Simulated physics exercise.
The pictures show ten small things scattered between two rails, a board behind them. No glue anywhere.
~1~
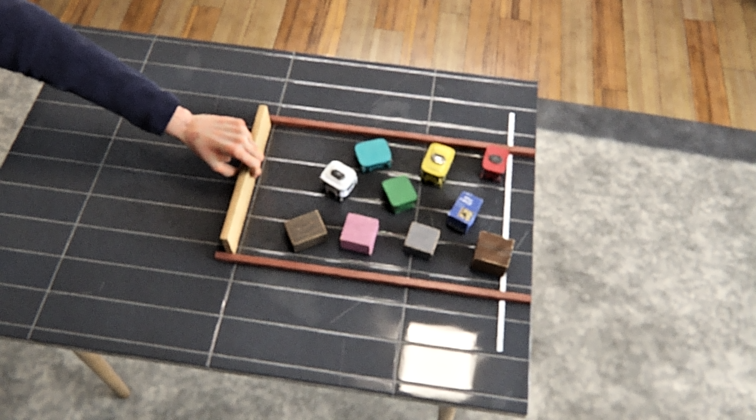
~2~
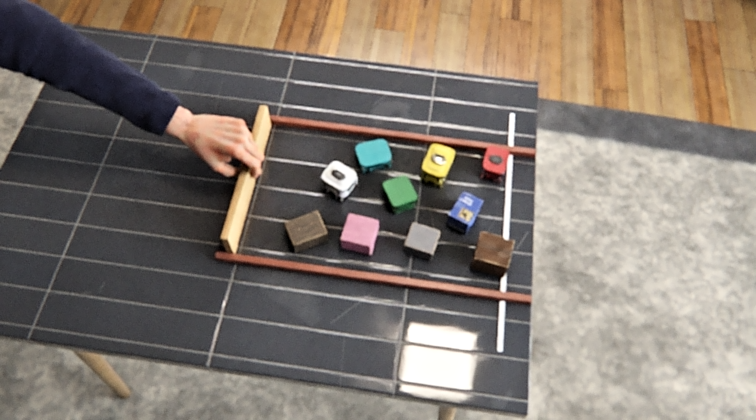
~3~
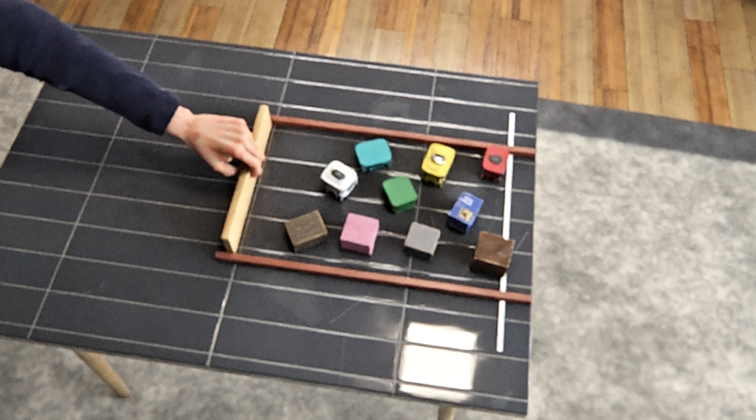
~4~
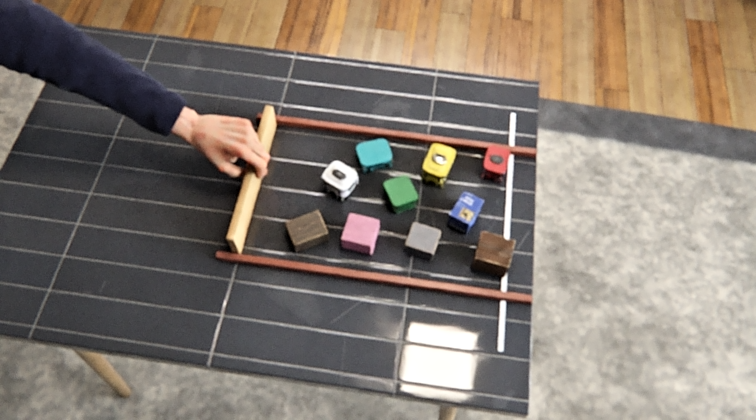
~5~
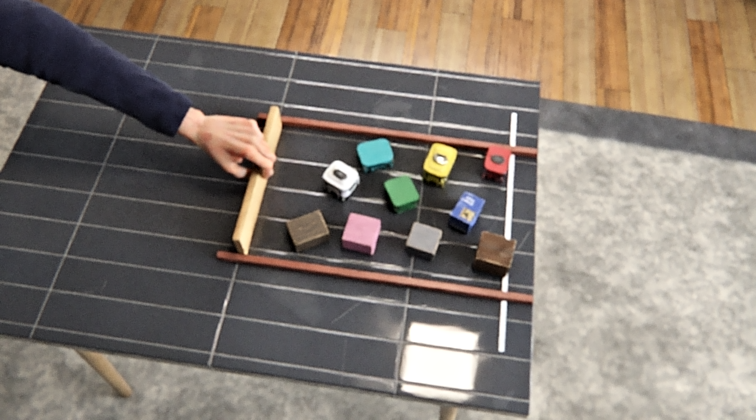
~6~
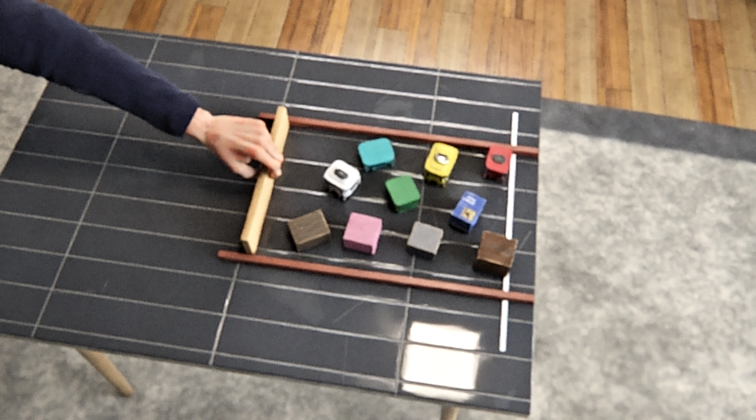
The clip opens on a dark tabletop where a hand holds a wooden board upright behind ten small, colourful objects scattered between two reddish rails, near a white strip. At first the board barely moves, then the hand slides it slightly to the right, toward the objects, which stay almost unmoved.
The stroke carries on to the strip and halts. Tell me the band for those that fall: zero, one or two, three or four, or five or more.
In the end the number that fall off is five or more.
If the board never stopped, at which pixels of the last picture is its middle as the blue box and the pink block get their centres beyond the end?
For the blue box at (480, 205), for the pink block at (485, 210).
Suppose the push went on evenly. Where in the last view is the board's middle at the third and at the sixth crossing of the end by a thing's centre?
About (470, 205), then (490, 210).
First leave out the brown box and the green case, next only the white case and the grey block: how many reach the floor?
First 4, then 5.
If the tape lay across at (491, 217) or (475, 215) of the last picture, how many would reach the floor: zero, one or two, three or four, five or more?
For each place: At least five; three to four.
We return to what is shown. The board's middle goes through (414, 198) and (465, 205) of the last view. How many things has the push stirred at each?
At the one place 9, at the other 10.
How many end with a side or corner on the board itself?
It touches 4.
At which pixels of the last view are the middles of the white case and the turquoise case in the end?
The white case at (527, 199), the turquoise case at (529, 180).
Soon after, none off yet; brown box at rest near (495, 254); red case at rest near (498, 164); blue box at rest near (467, 212).
After that, none off yet; brown box displaced about its own width near (517, 256); red case at rest near (498, 164); blue box moving near (473, 215).
And then, one off so far; brown box off the edge near (536, 386); red case displaced about its own width near (544, 169); blue box displaced well along near (528, 235).
In the end, the number that fall off is five or more; gone, pink block, grey block, yellow case, blue box, red case and brown box.
